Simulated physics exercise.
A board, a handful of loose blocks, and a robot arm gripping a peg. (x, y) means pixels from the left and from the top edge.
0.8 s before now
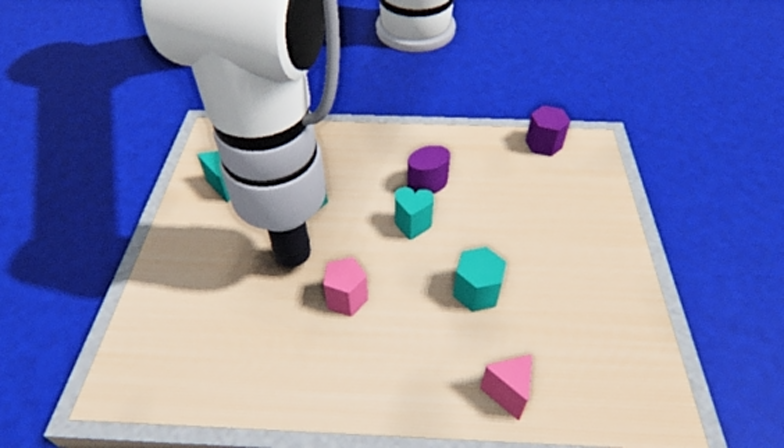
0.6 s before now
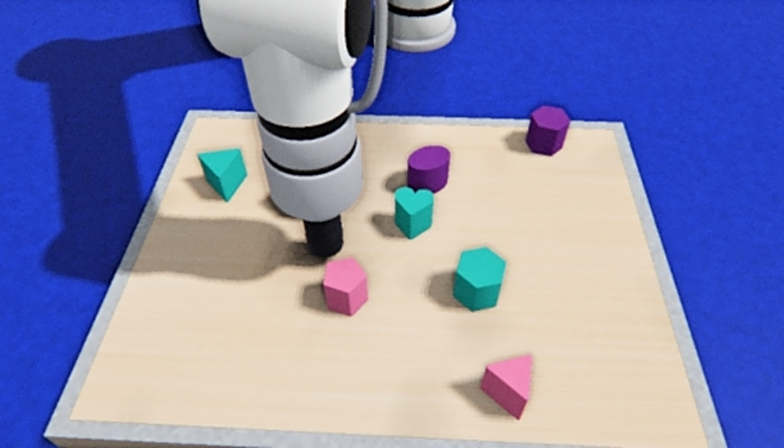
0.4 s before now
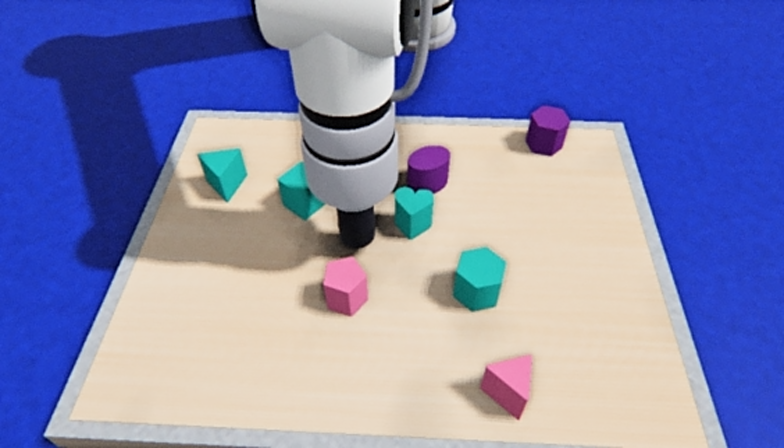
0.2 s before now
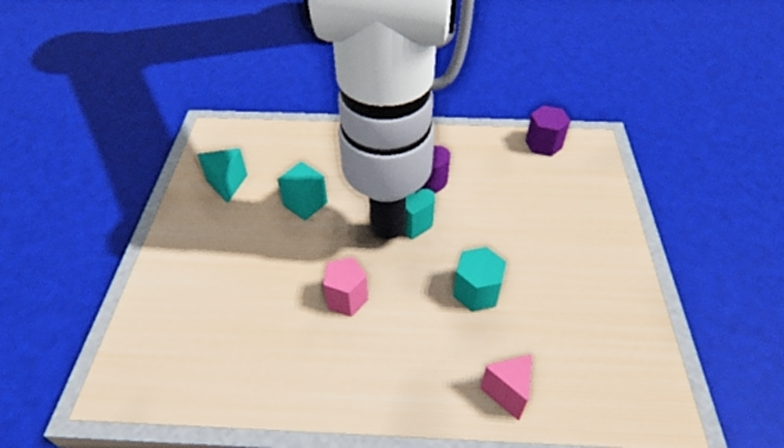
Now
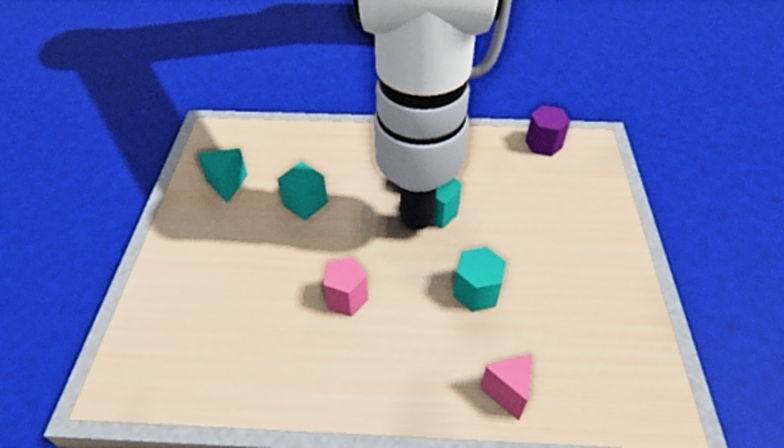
A robot arm swept its black peg rightward across a board of colored blocks, passing above the pink pentagon, then pushed the turquoise heart block a little to the right while covering the purple oval one.
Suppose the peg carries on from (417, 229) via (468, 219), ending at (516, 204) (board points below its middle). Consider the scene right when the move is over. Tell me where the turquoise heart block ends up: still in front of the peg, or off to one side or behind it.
Slipped clear.
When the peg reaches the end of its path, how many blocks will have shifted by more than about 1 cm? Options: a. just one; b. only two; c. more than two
a
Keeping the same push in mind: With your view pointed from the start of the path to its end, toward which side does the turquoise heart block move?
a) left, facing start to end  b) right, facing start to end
Answer: A.
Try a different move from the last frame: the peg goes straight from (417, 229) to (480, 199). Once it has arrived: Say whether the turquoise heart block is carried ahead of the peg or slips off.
My answer is that the turquoise heart block is still ahead.
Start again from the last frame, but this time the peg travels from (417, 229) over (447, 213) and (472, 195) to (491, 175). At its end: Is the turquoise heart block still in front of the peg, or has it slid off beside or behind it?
In front, still.
What follows on the original path. One third of the way, peg at (453, 211); turquoise heart block at (473, 177), turned 20° anticlockwise.
Two thirds of the way, peg at (488, 203); turquoise heart block at (492, 166), turned 45° anticlockwise.
At the end, peg at (518, 192); purple elliptical block not moved; turquoise heart block at (497, 160), turned 70° anticlockwise.
